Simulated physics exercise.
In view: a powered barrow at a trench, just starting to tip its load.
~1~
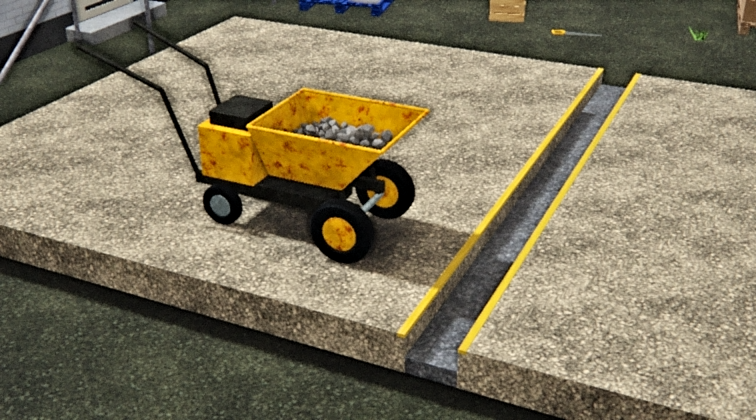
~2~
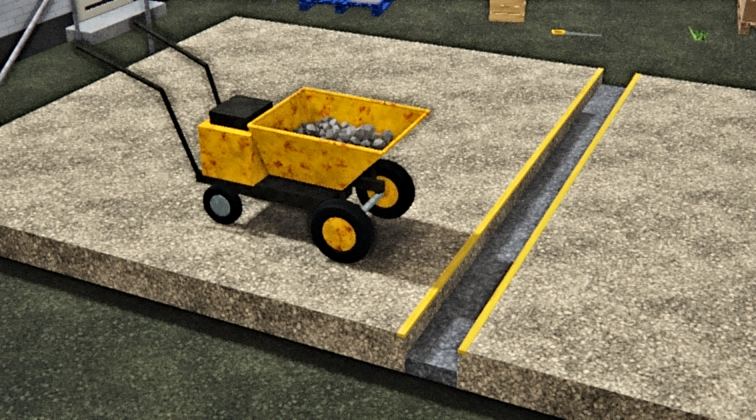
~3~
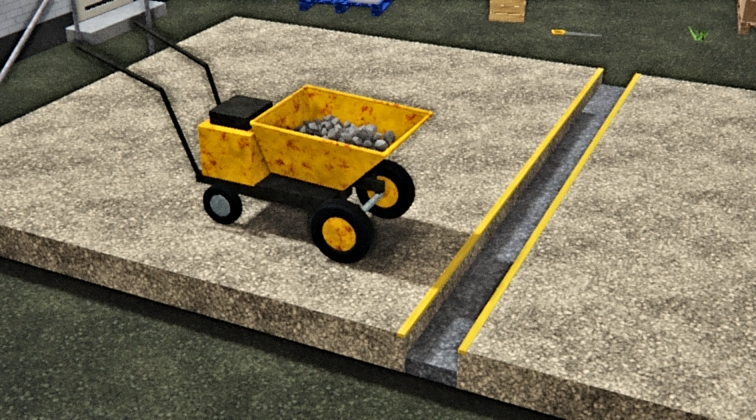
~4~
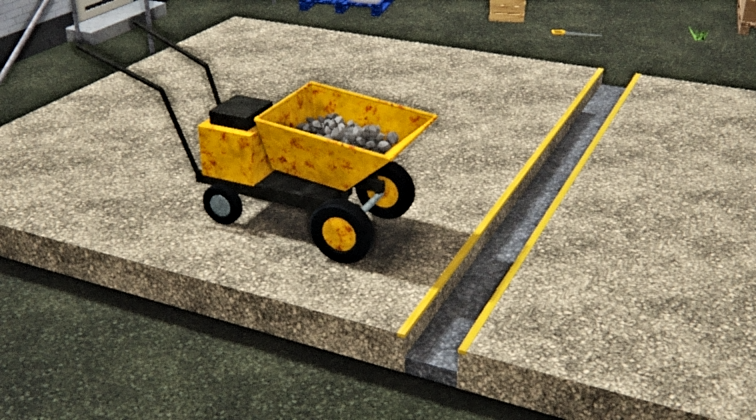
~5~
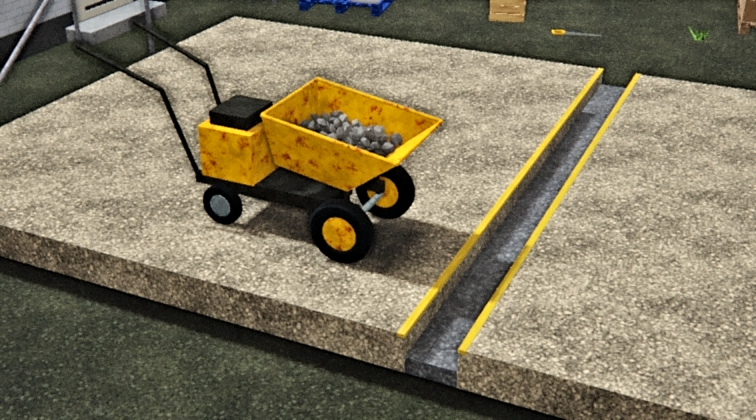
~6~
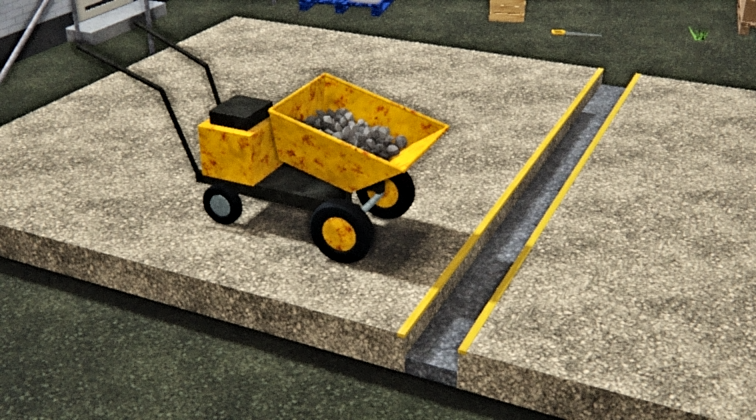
The yellow skip of a small barrow, loaded with grey stones, sat level at first, then tilted slightly forward to the right, while its wheels stayed still beside a narrow, yellow-edged trench.
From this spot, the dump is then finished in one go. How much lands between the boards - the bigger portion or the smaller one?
The bigger portion lands there.
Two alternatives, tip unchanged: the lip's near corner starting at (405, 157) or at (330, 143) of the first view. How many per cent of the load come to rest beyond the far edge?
10 % for the first, 0 % for the second.
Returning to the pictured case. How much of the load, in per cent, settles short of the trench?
It comes to 0 per cent or so.
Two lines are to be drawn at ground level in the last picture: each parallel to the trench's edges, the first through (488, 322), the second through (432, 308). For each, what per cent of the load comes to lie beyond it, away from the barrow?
About 0 percent, then about 80 percent.
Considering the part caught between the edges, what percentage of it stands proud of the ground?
I'd put it near 10 in a hundred.
Soon after the last picture, skip tipped steeply; all in the skip.
A little later, skip tipped right over; nearly all in the skip; a stray few short of the trench; a small part in or heaped over the trench.
Later still, skip tipped right over; a small part in the skip; a stray few short of the trench; most in or heaped over the trench; a stray few beyond it.
At rest, skip tipped right over; a small part in the skip; a stray few short of the trench; most in or heaped over the trench; a stray few beyond it.
